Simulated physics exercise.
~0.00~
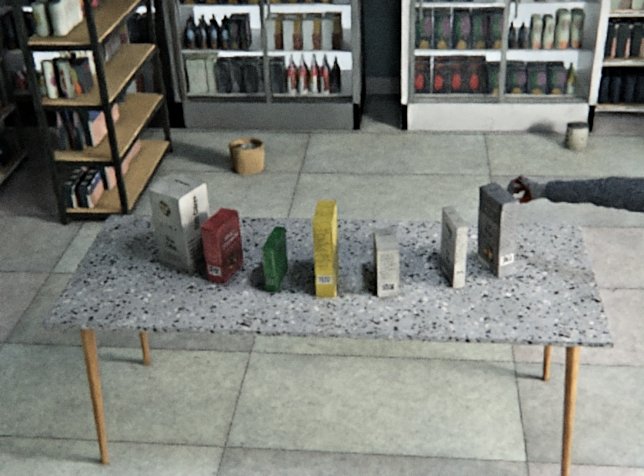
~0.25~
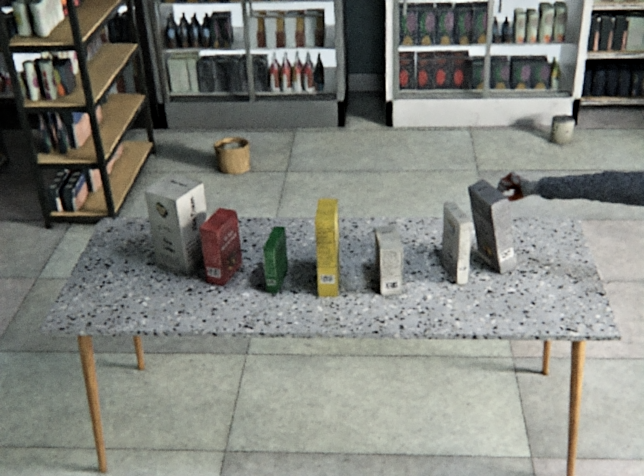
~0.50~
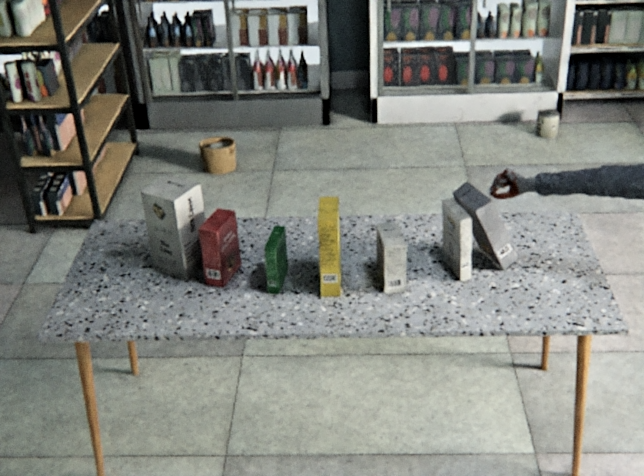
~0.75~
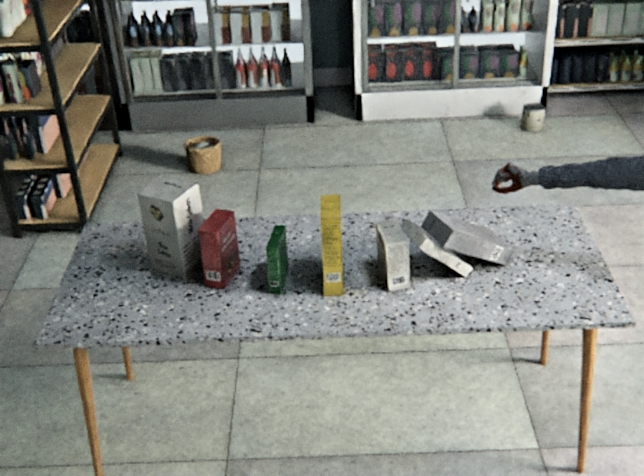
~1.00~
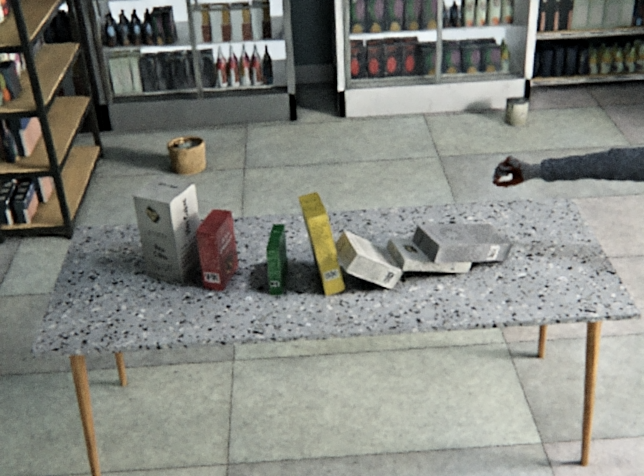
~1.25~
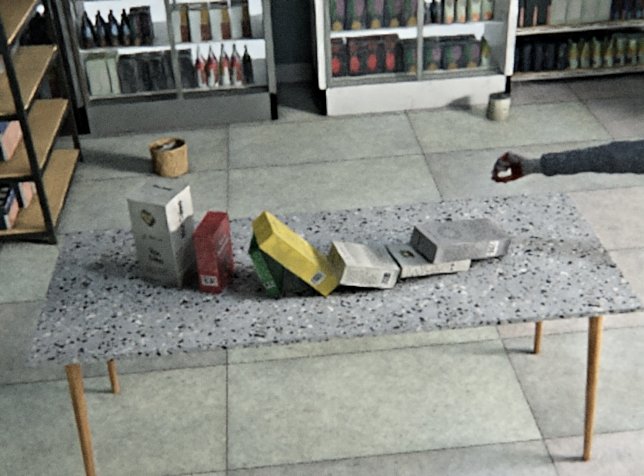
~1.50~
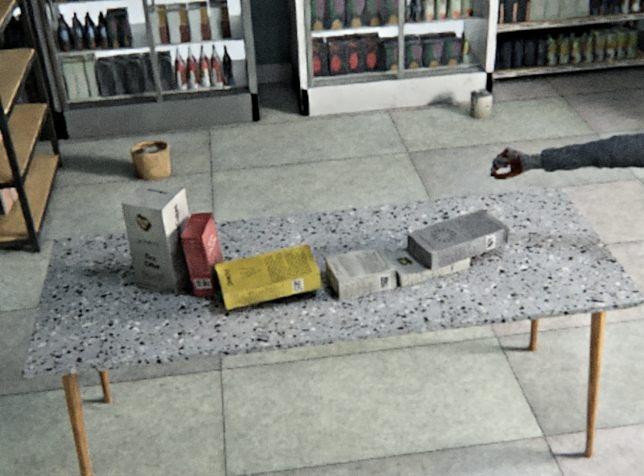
A hand tips the right-hand box, toppling four more leftward while two boxes stay standing.
